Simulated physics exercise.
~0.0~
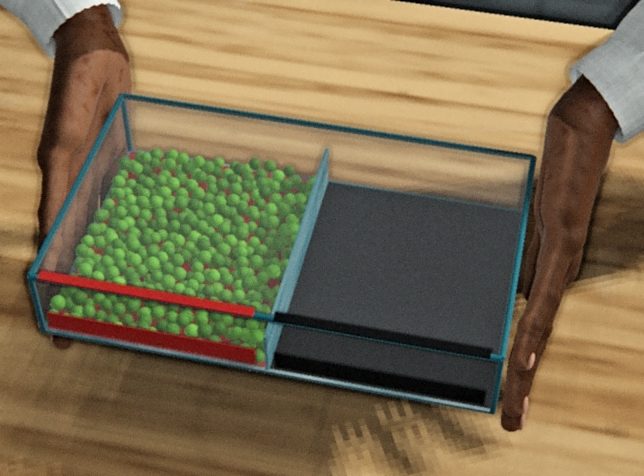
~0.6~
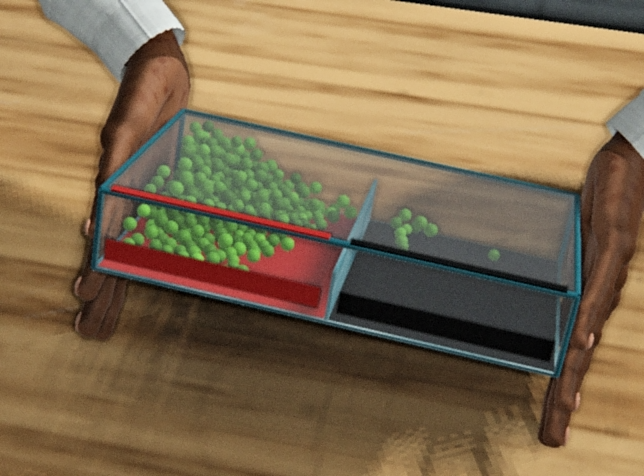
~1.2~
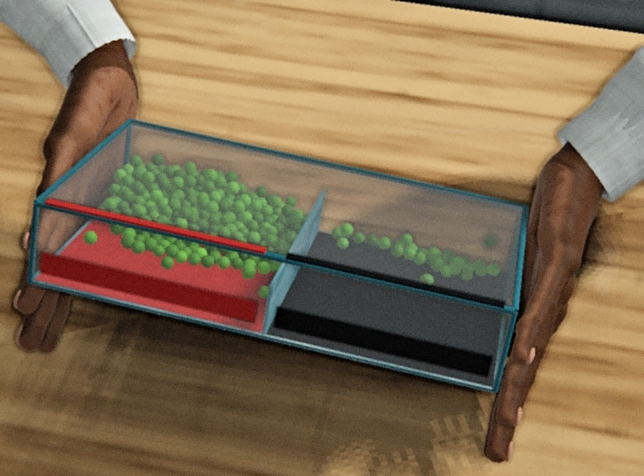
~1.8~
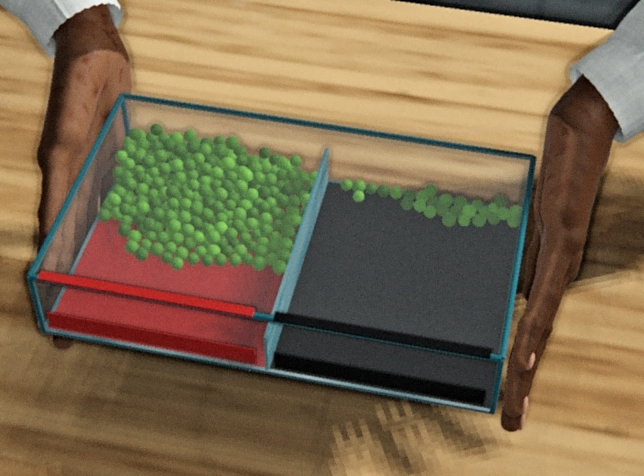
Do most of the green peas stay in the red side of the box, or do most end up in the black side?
Most of the peas stay in the red side. Only a small share crosses the partition and ends up along the back of the black side.
